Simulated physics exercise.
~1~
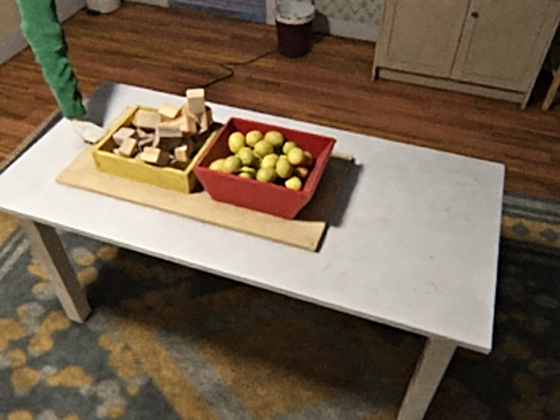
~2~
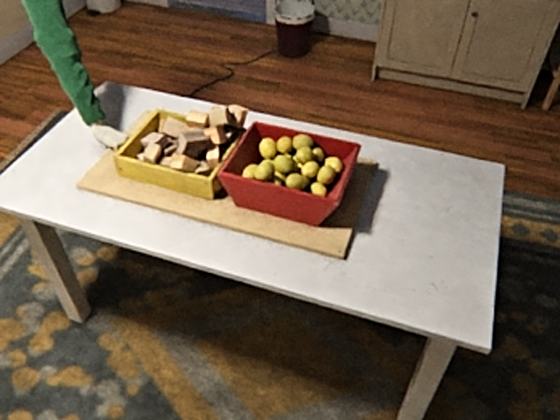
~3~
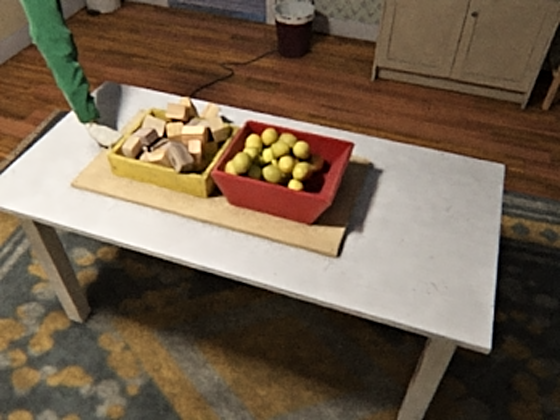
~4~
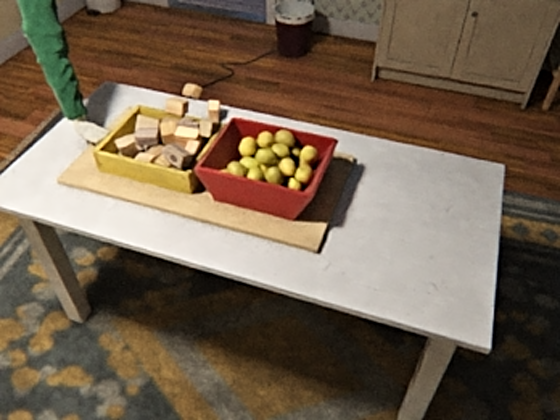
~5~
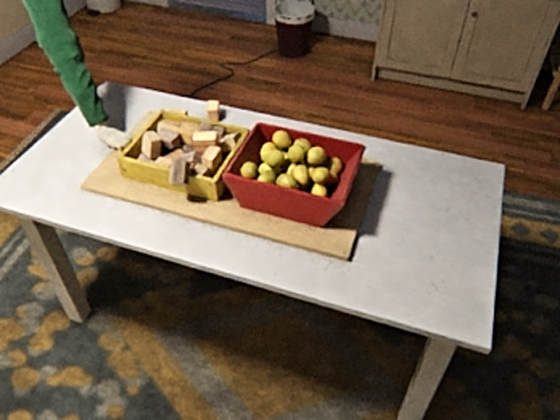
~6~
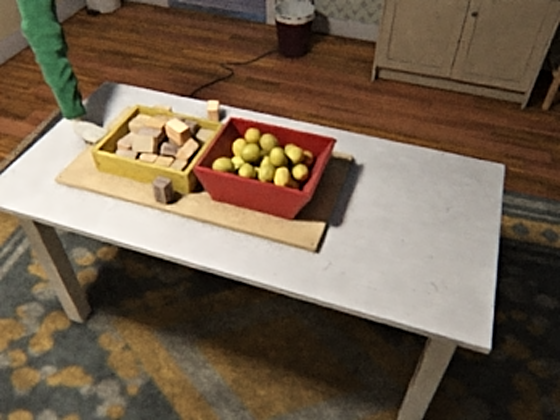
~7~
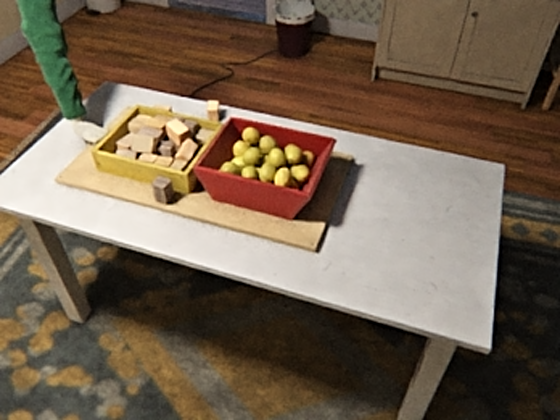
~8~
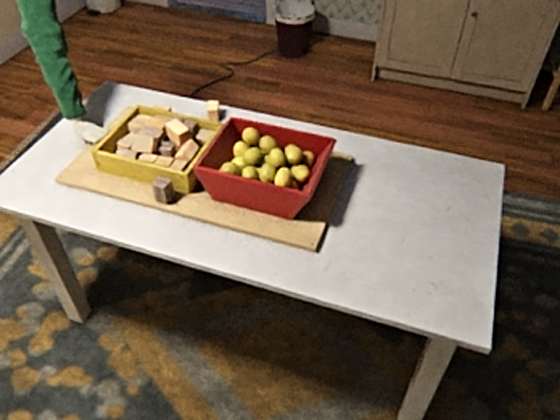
In this clip, a green-sleeved arm slides a board right and left on a white table, carrying a yellow tote of wood blocks and a red tote of lemons. Blocks shift and a few tumble out before the board stops at left, the lemons still in their tote.
